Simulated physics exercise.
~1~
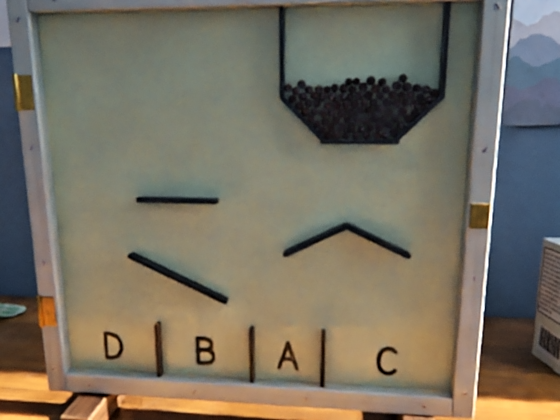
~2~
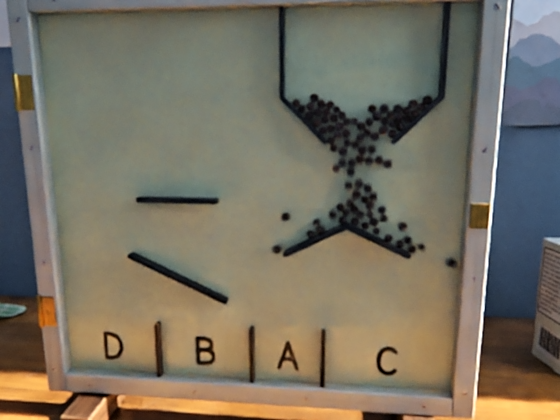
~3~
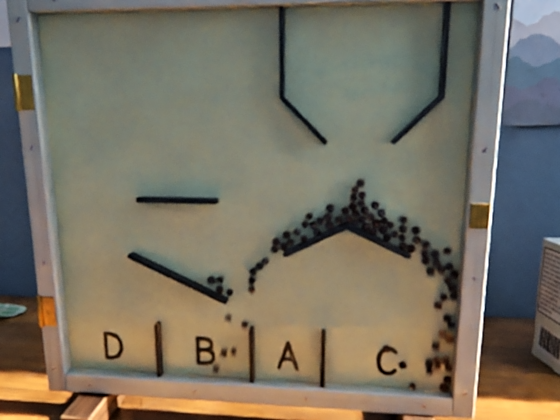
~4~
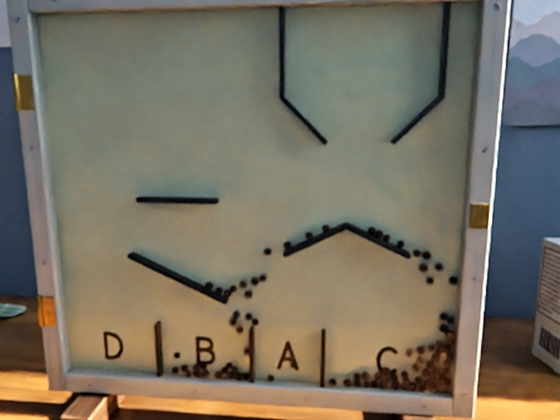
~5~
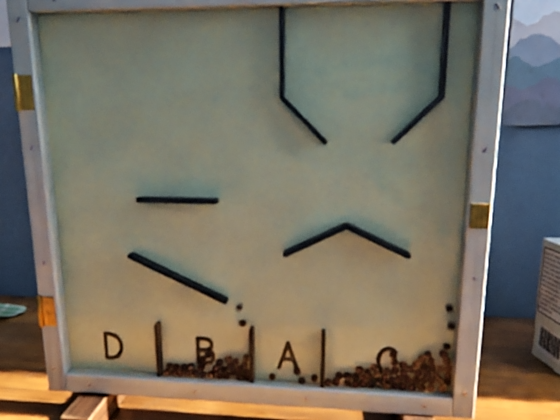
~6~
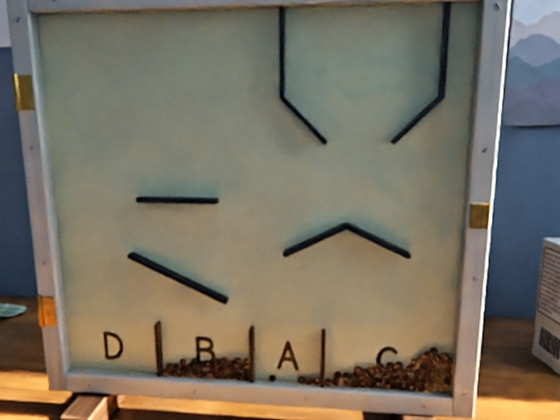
On a wooden tabletop against a blue wall, a pale green upright panel in a light frame is seen from the front by a still camera. Small dark round beads fill a black hopper at upper right, above a peaked ledge, with flat and slanted ledges at left and bins lettered D, B, A and C below. The hopper opens and the beads pour onto the peak, splitting both ways. Many stream right into C, while others spill left by the slanted ledge into B. Finally C holds the largest pile, B a smaller one, A a few, and D none.
